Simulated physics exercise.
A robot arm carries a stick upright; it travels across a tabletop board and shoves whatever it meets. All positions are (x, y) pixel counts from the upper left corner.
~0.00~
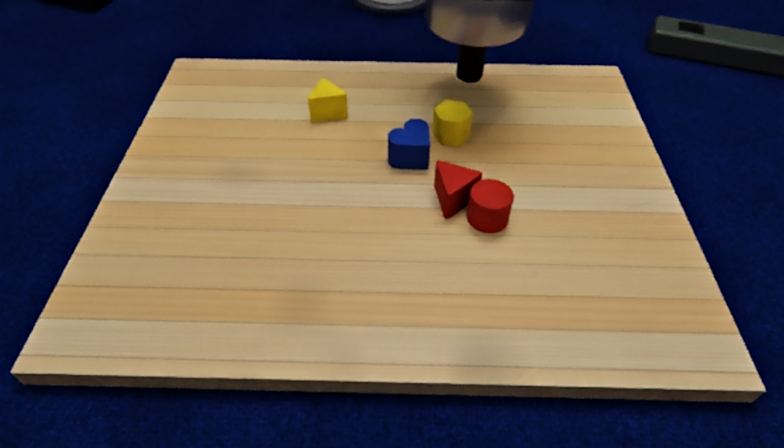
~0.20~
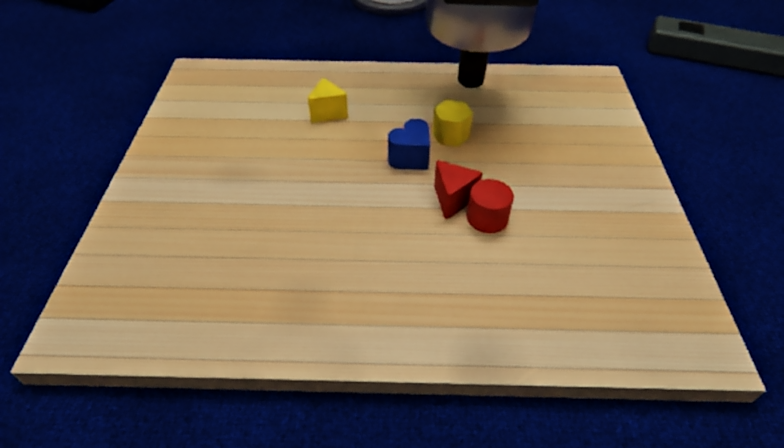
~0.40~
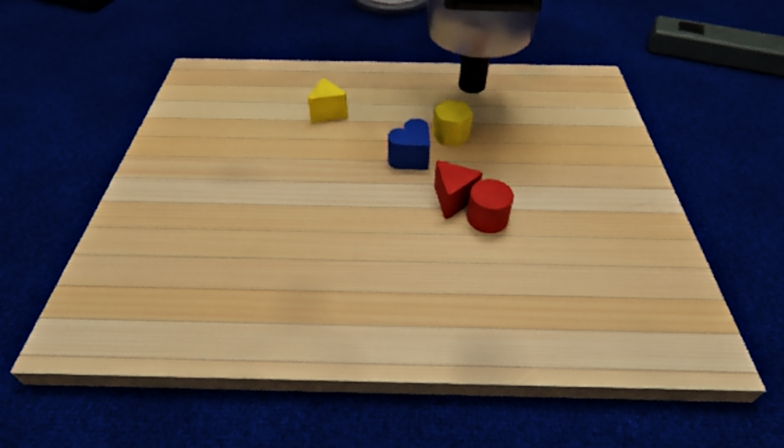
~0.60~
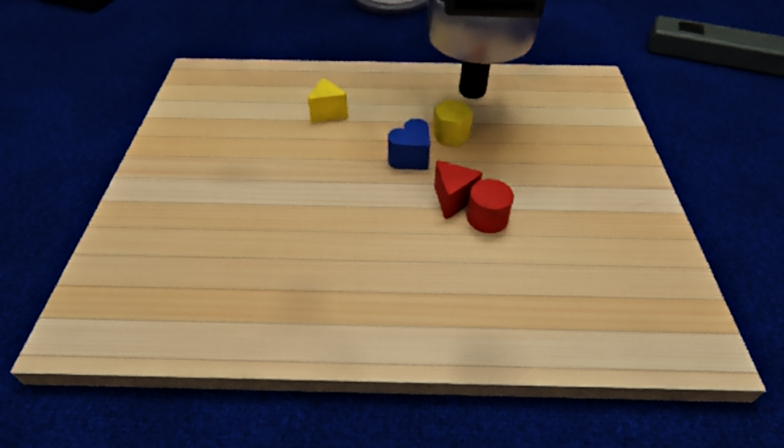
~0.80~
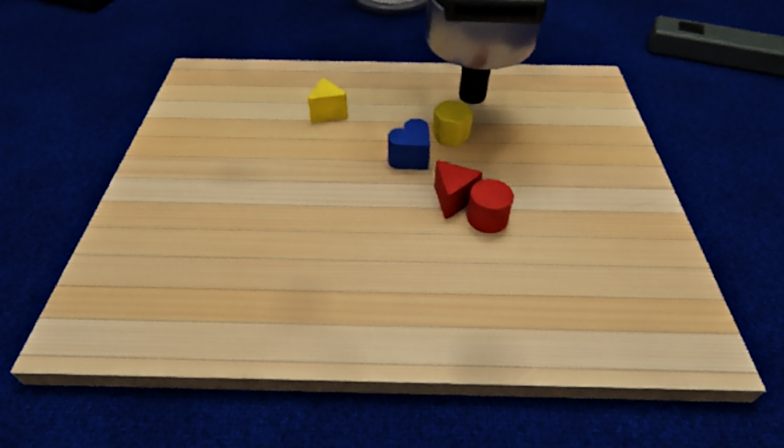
On a deep blue surface, a light wooden board is seen from above at an angle by a still camera. A yellow three-sided block sits toward the upper left, a blue heart-shaped block and a yellow block near the upper middle, and touching red three-sided and round blocks just below. A dark-tipped machine arm at the top edges slightly downward, while the blocks stay still.
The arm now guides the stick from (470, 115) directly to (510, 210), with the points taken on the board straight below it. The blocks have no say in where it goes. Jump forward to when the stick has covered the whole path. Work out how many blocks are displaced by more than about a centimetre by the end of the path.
Two blocks move more than 1 cm.
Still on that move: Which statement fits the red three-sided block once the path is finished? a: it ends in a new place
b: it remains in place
The correct letter is b.
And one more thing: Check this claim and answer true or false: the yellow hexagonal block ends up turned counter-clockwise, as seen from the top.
False
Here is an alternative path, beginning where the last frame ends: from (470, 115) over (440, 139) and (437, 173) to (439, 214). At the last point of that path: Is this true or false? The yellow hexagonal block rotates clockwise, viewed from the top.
It is true.
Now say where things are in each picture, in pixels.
In the first frame, stick tip (469, 77); block tops, yellow hexagonal block (454, 110); red three-sided block (456, 175); red round block (492, 193).
In the second frame, stick (471, 82); blocks unchanged.
In the third frame, stick (472, 87); blocks unchanged.
In the fourth frame, stick (472, 92); blocks unchanged.
In the fifth frame, stick (472, 97); yellow hexagonal block (454, 110); red three-sided block (456, 175); red round block (492, 193).
On the path given first. One third of the way, stick (485, 126); yellow hexagonal block (451, 120), turned 55° clockwise.
Two thirds of the way, stick (499, 157); yellow hexagonal block (451, 120), turned 55° clockwise.
At the end, stick (514, 192); yellow hexagonal block (451, 120), turned 55° clockwise; red three-sided block in place; red round block (490, 204).
